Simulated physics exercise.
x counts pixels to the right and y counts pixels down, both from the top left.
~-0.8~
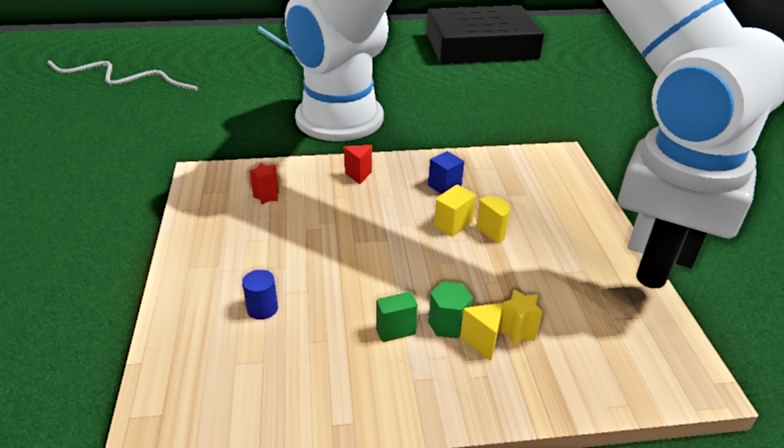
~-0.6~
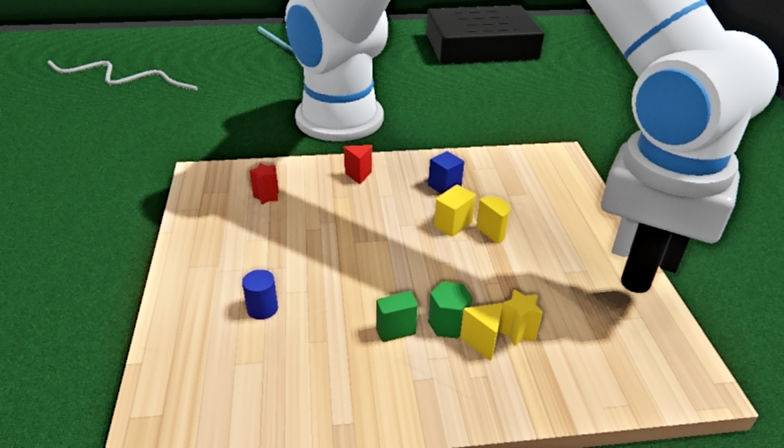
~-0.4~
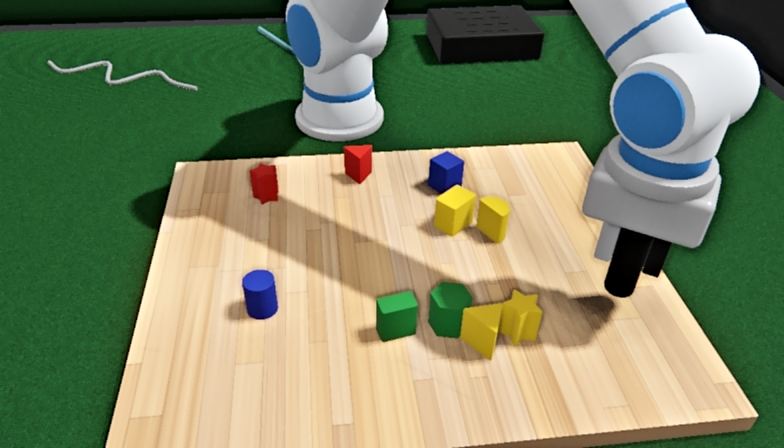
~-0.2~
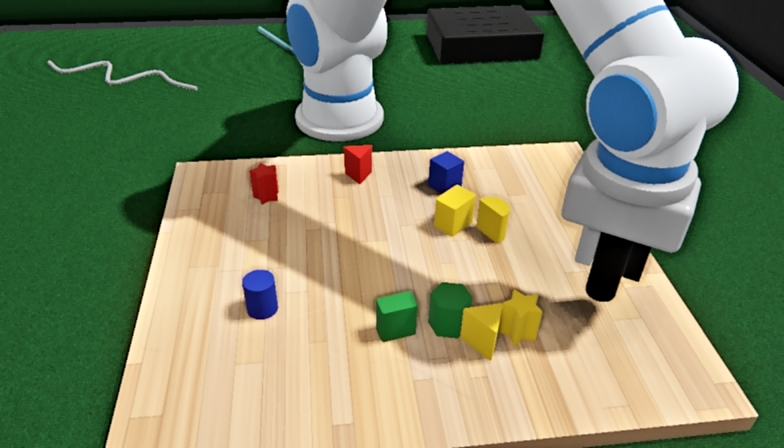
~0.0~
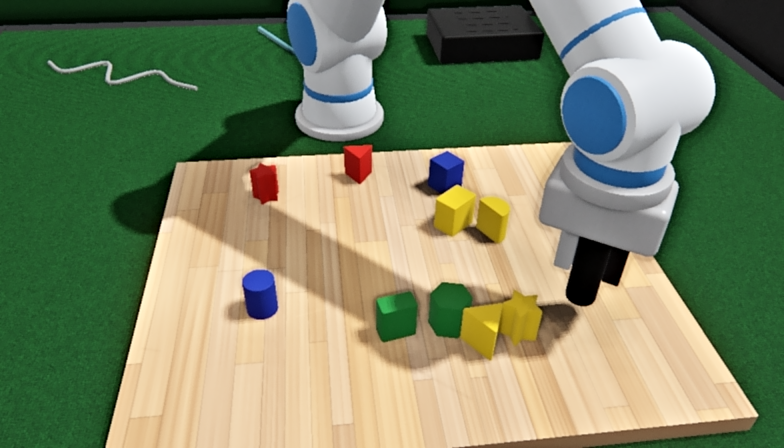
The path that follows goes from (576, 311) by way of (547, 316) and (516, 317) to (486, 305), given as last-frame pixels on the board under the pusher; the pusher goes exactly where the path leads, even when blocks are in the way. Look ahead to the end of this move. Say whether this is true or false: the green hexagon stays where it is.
That claim is true.
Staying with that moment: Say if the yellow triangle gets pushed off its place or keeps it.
At the end of the path, it will have moved.
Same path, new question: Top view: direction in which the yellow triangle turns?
Its rotation is counterclockwise.
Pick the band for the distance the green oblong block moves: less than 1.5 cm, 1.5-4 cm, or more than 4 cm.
Shift of under 1.5 cm.
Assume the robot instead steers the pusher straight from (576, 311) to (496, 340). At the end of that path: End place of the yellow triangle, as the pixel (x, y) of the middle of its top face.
At (442, 327).
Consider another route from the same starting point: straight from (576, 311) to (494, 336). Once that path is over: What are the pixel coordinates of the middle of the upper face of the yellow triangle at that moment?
So, by the moment the path ends, you'll find the top centre of the yellow triangle at (454, 327).
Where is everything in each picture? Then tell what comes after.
The first picture shows pusher tip at (650, 280); block tops, green oblong block at (397, 302); green hexagon at (452, 295); yellow triangle at (487, 314); yellow star at (524, 303).
The second picture shows pusher at (635, 285); blocks unchanged.
The third picture shows pusher at (618, 289); blocks unchanged.
The fourth picture shows pusher at (600, 293); blocks unchanged.
The fifth picture shows pusher at (580, 297); green oblong block at (397, 302); green hexagon at (452, 295); yellow triangle at (487, 314); yellow star at (524, 303).
What follows on the original path. Halfway along, pusher at (533, 304); yellow triangle at (481, 317), turned 15° anticlockwise; yellow star at (513, 305).
At the end, pusher at (488, 292); green oblong block in place; green hexagon in place; yellow triangle at (478, 317), turned 30° anticlockwise; yellow star at (507, 307).
